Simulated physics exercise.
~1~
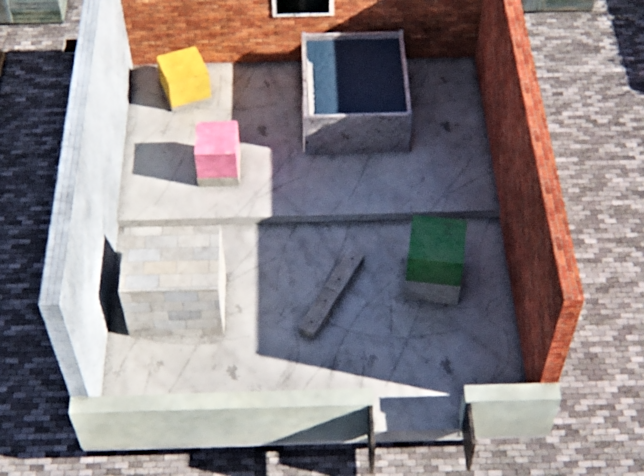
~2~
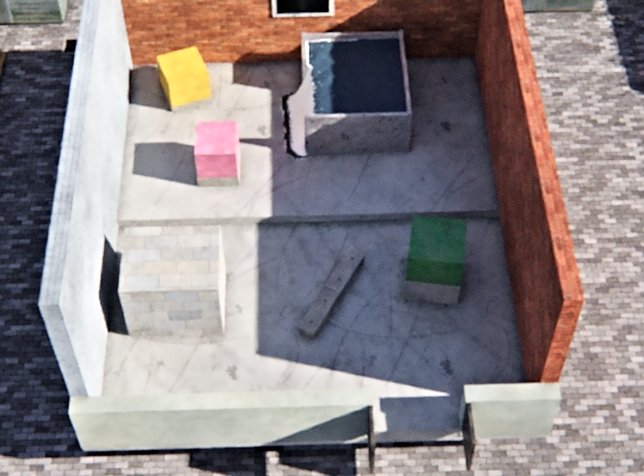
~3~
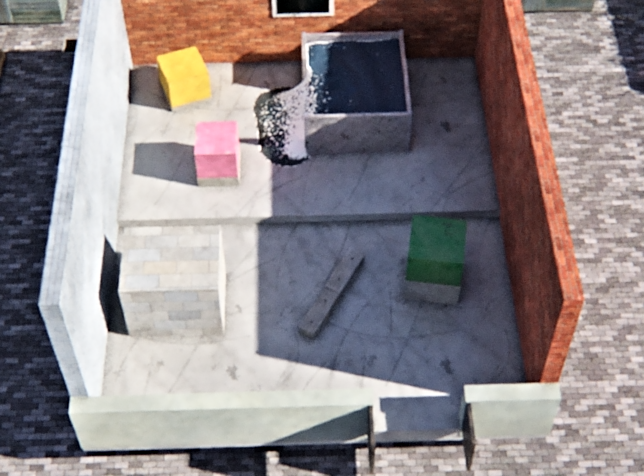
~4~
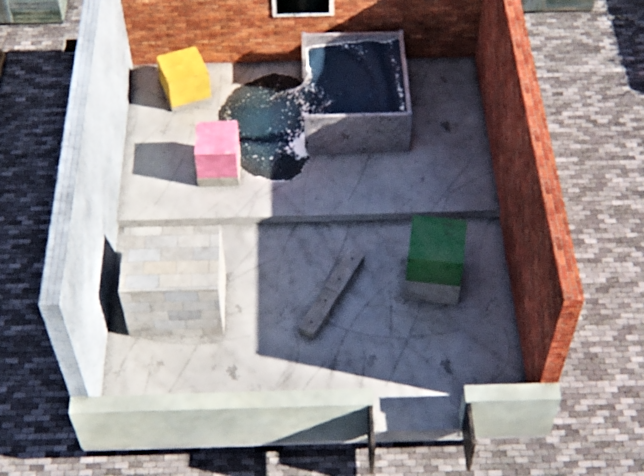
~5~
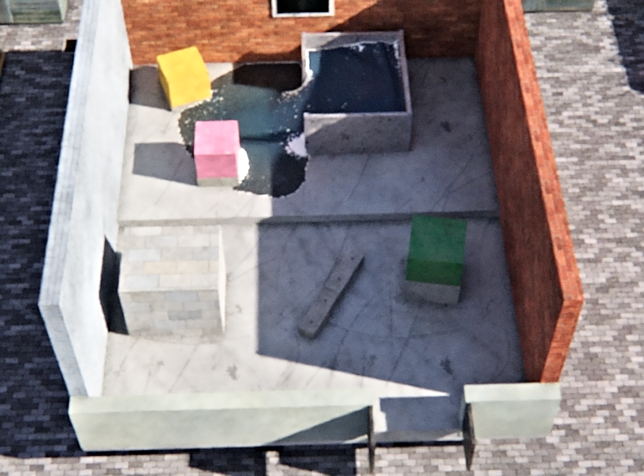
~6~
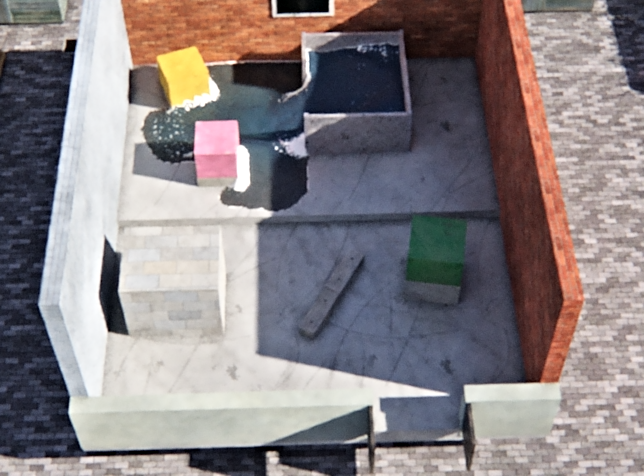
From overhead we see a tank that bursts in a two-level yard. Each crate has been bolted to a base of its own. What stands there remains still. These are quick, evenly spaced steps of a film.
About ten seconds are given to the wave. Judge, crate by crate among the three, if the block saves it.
My prediction: Pink crate: Wet; green crate: Dry; yellow crate: Wet.
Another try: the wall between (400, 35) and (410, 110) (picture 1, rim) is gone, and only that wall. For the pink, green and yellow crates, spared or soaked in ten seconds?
Pink stays untouched, green stays untouched, yellow gets drenched.
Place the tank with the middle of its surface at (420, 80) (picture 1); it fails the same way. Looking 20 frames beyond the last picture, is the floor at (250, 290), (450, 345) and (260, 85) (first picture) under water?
As listed: Under water, no water, under water.
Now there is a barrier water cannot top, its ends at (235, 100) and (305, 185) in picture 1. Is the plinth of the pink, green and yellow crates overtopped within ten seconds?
Pink keeps dry; green stays dry; yellow takes water.
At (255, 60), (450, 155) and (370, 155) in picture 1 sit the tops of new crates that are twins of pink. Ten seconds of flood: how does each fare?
Crate by crate: Gets flooded; is not reached; is not reached.
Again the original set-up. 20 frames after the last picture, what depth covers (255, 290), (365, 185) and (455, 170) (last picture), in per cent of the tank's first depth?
About 4, 0 and 0 percent, in that order.
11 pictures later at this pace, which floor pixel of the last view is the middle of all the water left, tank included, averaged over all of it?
The water's middle lies around (257, 137).
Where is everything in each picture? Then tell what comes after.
The first picture shows the tank at (355, 77) is whole and still.
In the second picture, the front is at (304, 157), out from the gap at (308, 112).
In the third picture, the front is at (278, 160), out from the gap at (308, 113).
In the fourth picture, the front is at (223, 115), out from the gap at (308, 114).
In the fifth picture, the front is at (187, 111), out from the gap at (308, 115).
In the sixth picture, the front is at (148, 136), out from the gap at (308, 114).
A moment on, water covers 25 % of the floor; the pink crate water round its plinth, the green crate not reached, the yellow crate water round its plinth.
Next, water covers 40 % of the floor; the pink crate water round its plinth, the green crate not reached, the yellow crate water round its plinth.
Then, water covers 50 % of the floor; the pink crate water round its plinth, the green crate not reached, the yellow crate water round its plinth.
Later, water covers 65 % of the floor; the pink crate water round its plinth, the green crate water round its plinth, the yellow crate water round its plinth.
In the end, water covers 90 % of the floor; the pink crate was topped, the green crate stayed above the water, the yellow crate was topped.
